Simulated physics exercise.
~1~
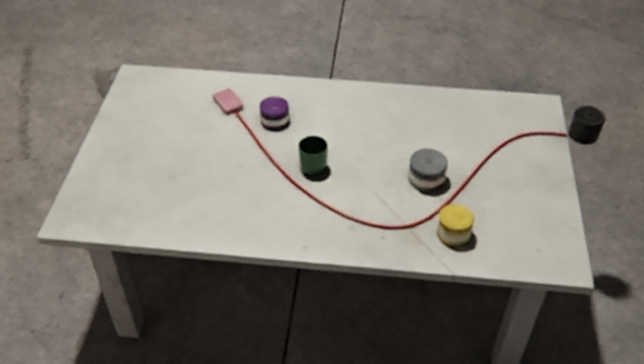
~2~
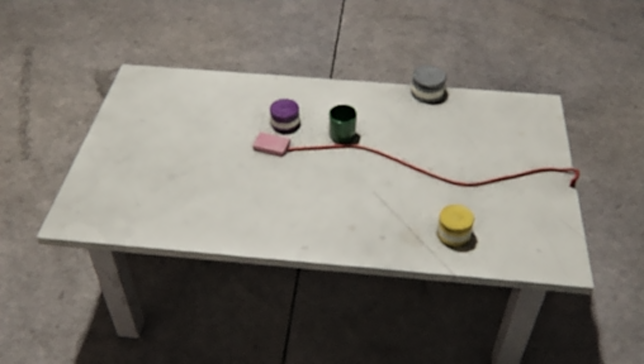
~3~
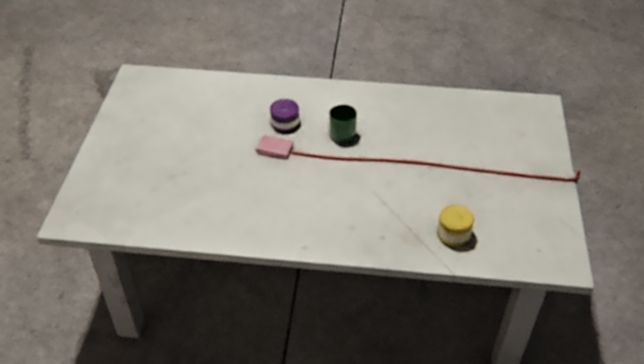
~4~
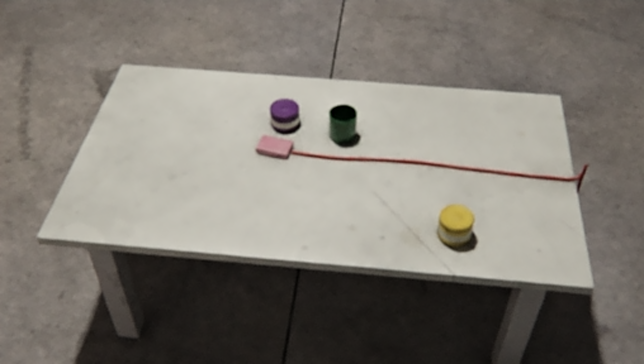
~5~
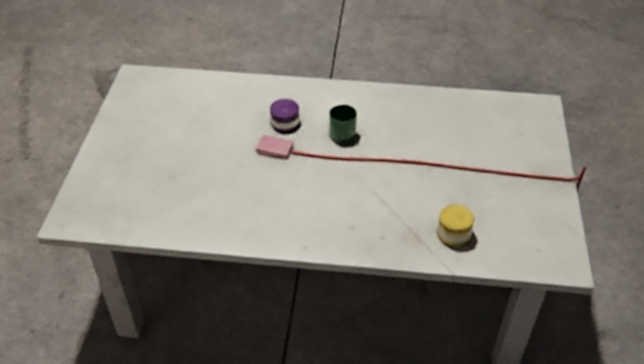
A white table holds still as its red cable sweeps the grey tin off the back.
